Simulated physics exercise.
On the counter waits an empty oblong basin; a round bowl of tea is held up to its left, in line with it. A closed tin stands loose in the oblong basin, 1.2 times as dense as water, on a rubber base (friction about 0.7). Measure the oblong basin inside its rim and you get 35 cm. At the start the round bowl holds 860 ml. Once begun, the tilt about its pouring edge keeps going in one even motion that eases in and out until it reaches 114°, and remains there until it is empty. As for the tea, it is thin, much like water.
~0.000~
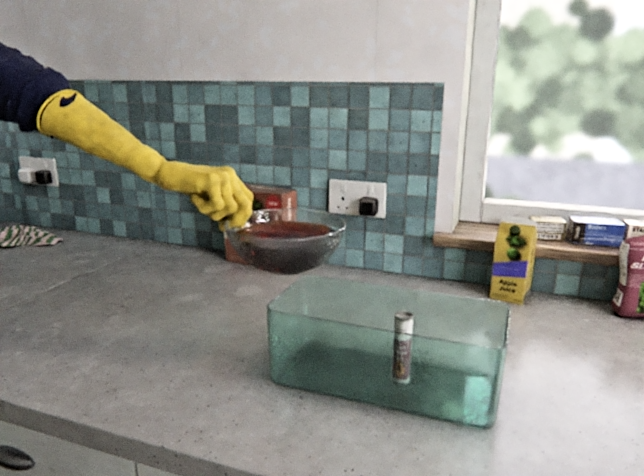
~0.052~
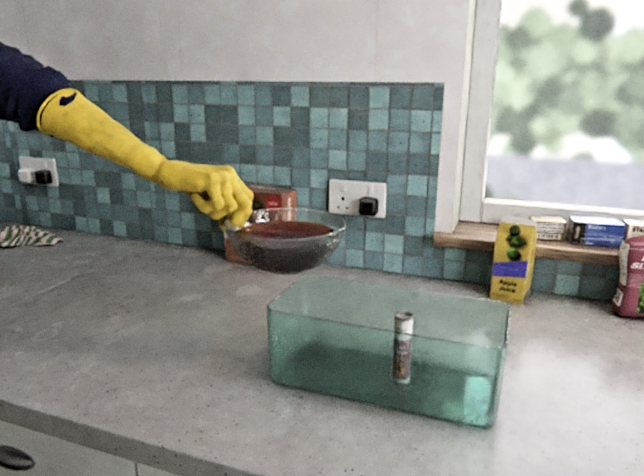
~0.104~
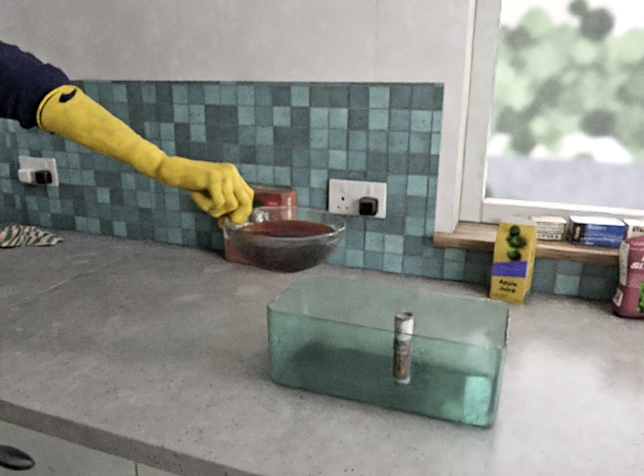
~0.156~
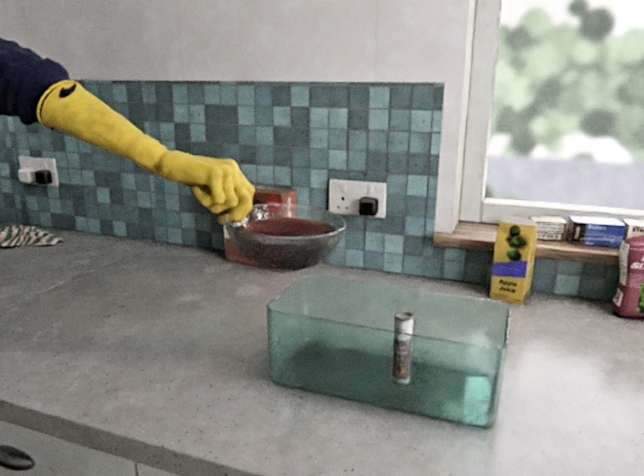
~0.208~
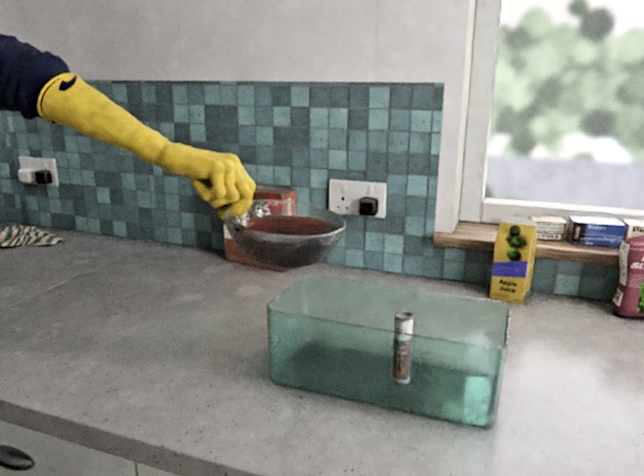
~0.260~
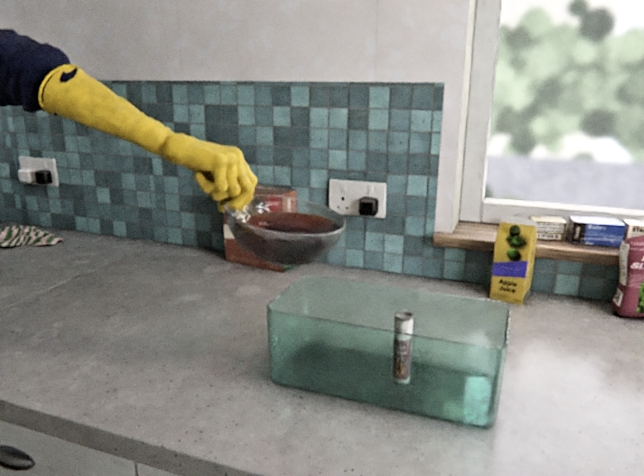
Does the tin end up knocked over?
It is going to cope.
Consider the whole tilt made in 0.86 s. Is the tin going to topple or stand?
Well, the tin simply holds firm.
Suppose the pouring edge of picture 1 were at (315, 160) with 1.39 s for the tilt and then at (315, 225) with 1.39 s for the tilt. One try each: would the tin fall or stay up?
Run one: It does not tip. Run two: It tumbles.
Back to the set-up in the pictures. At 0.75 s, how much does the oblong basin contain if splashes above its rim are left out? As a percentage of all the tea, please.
Fraction in basin: Approx. 18%.
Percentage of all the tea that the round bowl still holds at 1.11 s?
Roughly 0 per cent.
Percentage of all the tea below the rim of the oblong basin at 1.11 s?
It works out near 96 per cent.
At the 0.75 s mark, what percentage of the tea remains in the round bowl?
Close to 42 percent of the liquid remains at that time.
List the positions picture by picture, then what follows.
Tilt 0°; pouring edge (342, 230); surface from (240, 228) to (338, 240); the oblong basin's rim runs from (285, 291) to (508, 326); the tin's top is at (404, 318), in the first frame.
Tilt 0°; pouring edge (342, 230); surface from (240, 228) to (338, 240), in the second frame.
Tilt 2°; pouring edge (342, 230); surface from (240, 227) to (338, 238), in the third frame.
Tilt 4°; pouring edge (342, 230); surface from (240, 225) to (339, 237), in the fourth frame.
Tilt 6°; pouring edge (342, 230); surface from (241, 222) to (339, 235), in the fifth frame.
Tilt 10°; pouring edge (342, 230); surface from (241, 219) to (340, 232), in the sixth frame.
By 0.75 s the tilt is 64° and 42 per cent is still to pour; the tin stands where it began.
By 1.11 s the tilt is 103° and 0 per cent is still to pour; the tin stands where it began.
By 1.48 s the tilt is 114° and 0 per cent is still to pour; the tin stands where it began.
By 1.89 s the tilt is 114° and 0 per cent is still to pour; the tin stands where it began.
At rest the tin stands where it began.
